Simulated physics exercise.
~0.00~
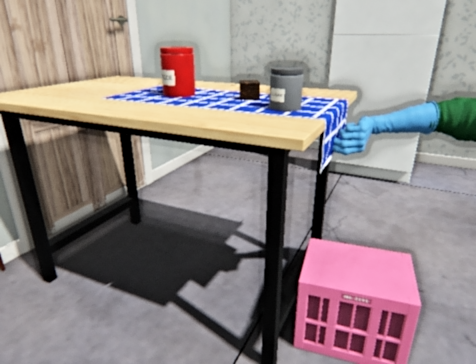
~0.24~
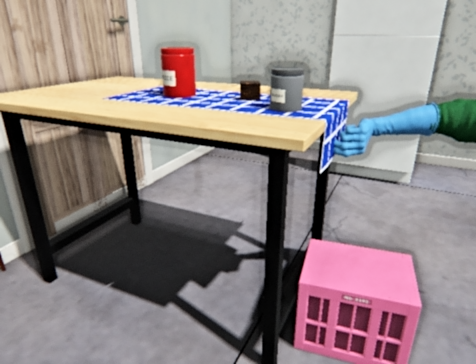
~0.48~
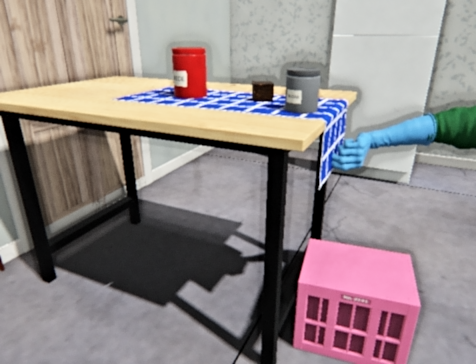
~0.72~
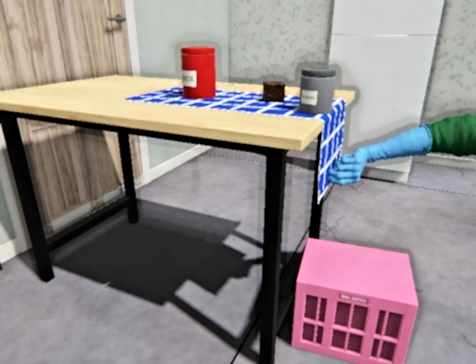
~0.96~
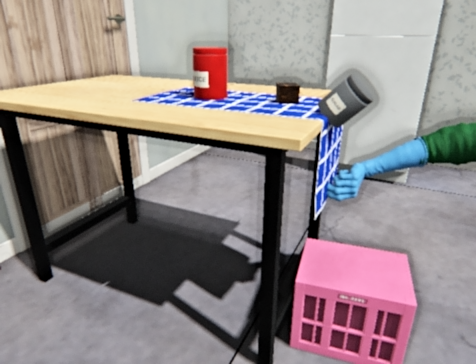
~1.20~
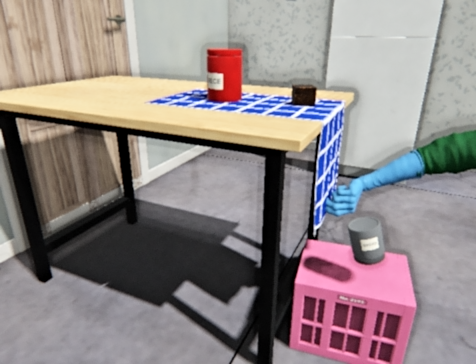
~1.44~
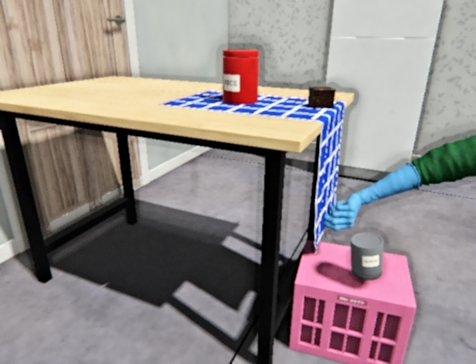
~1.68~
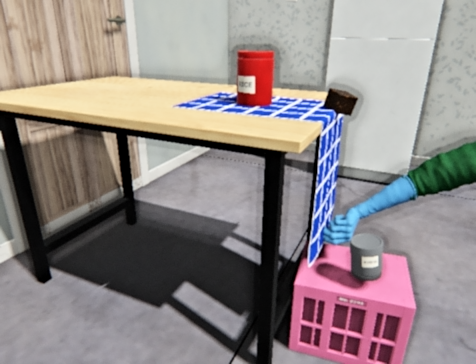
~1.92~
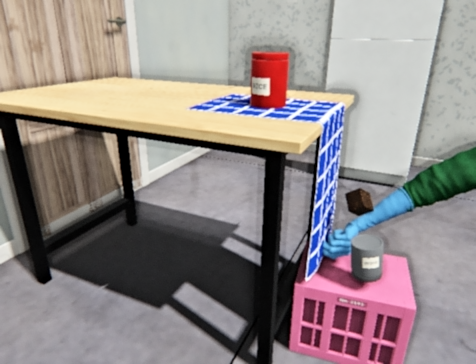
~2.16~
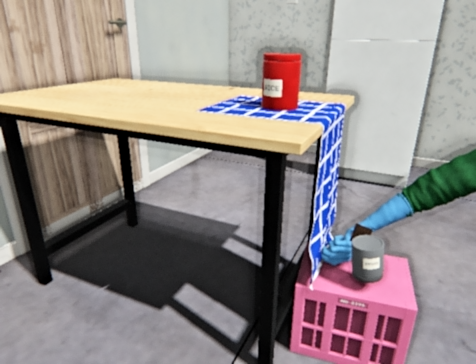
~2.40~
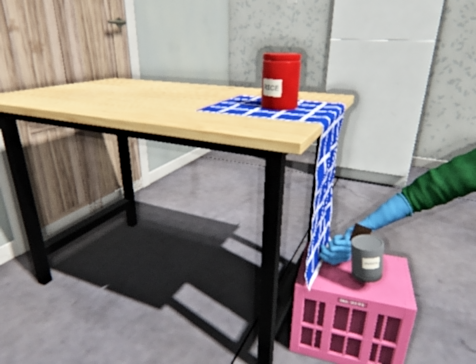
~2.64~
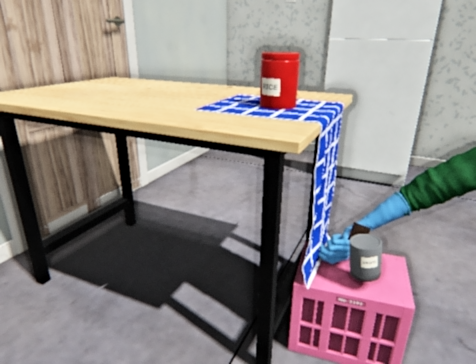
On a table, a gloved hand pulls a towel down, dropping a jar, then a block.
